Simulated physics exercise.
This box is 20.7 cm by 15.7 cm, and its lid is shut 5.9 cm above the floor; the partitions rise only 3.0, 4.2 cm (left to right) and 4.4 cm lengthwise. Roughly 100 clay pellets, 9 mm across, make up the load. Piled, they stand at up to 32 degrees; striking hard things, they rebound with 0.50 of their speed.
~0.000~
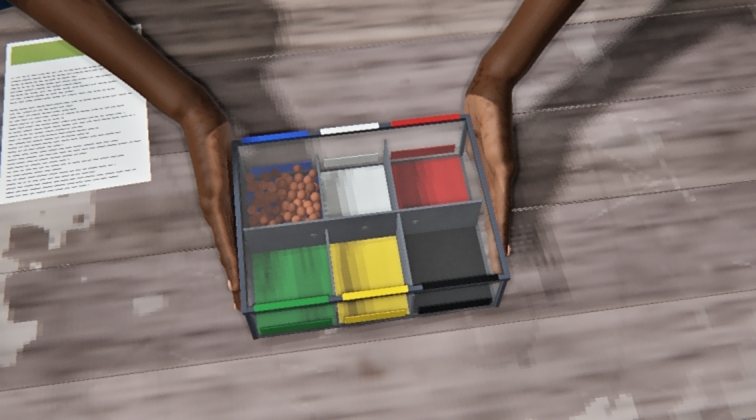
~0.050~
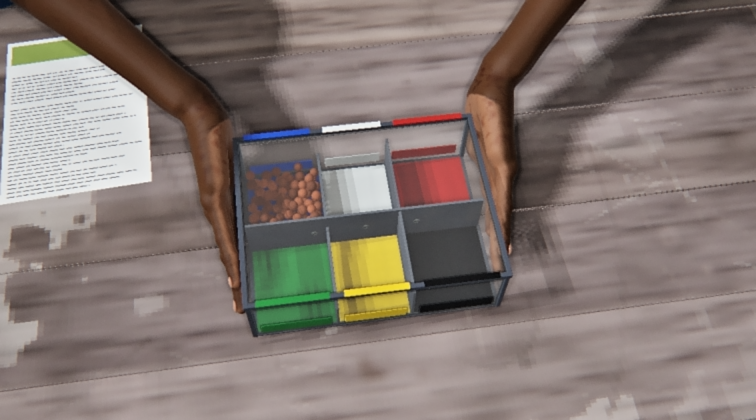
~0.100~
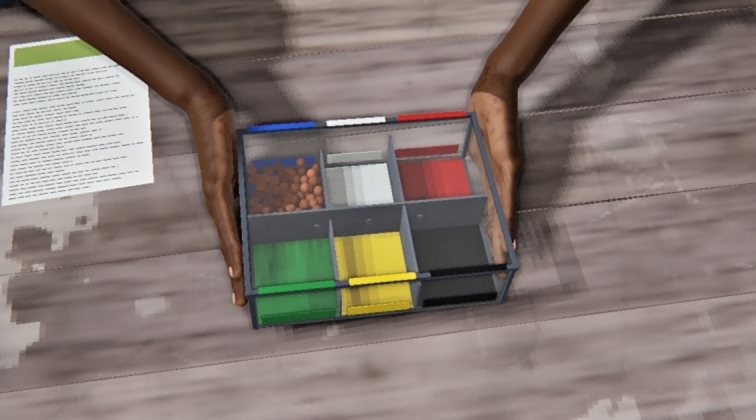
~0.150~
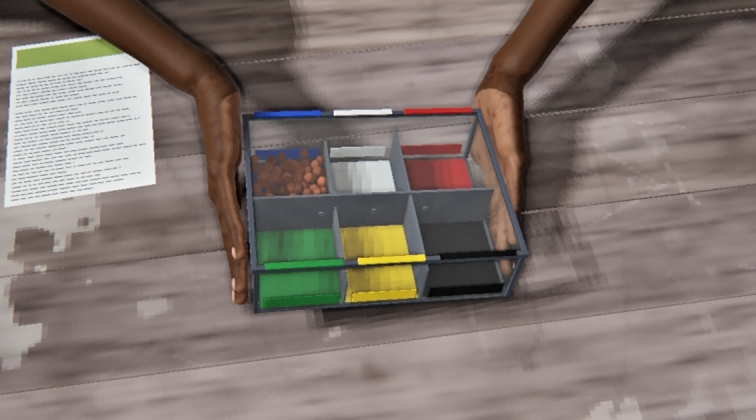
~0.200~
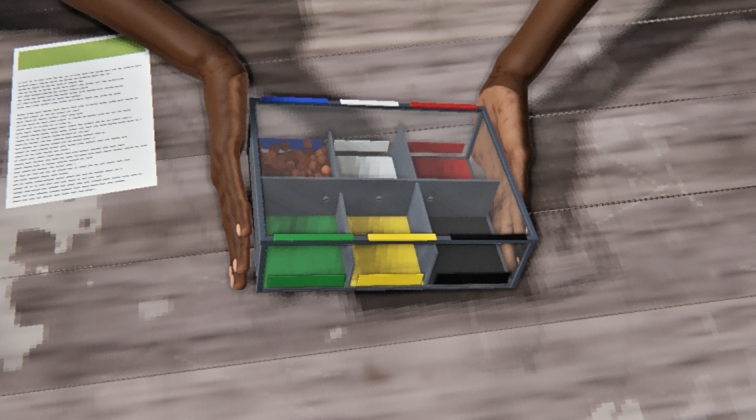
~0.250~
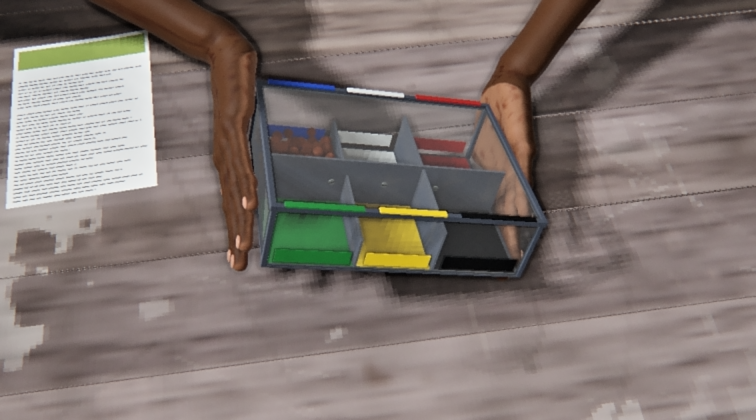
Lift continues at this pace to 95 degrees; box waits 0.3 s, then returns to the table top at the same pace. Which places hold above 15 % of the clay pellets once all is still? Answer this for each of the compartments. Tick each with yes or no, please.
Red - yes; blue - yes; green - no; yellow - no; white - yes; black - no.
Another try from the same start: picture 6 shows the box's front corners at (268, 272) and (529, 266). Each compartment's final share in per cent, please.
Red 45; blue 25; green 0; yellow 0; white 30; black 0.
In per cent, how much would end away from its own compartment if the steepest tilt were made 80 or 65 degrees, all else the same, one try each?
Around 40 and 15 in a hundred, respectively.
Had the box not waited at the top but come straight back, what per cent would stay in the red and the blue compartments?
Then, in per cent: Red 20, blue 45.
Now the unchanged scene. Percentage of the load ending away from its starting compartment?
Roughly 60 in a hundred.
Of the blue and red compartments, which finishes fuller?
It's the blue one that holds more.
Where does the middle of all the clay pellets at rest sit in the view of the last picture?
Approximately (354, 184) in the last view.
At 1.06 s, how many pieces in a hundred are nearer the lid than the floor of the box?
Share: Approx. 70 %.
After 1.06 s, tilt 95 degrees; red 15 %, blue 50 %, white 35 %.
Then, at 1.60 s, tilt 49 degrees; red 20 %, blue 40 %, white 40 %.
After 2.20 s, tilt 0 degrees; red 20 %, blue 40 %, white 40 %.
By 2.6 s all is still; red 20 %, blue 40 %, green 0 %, yellow 0 %, white 40 %, black 0 %.
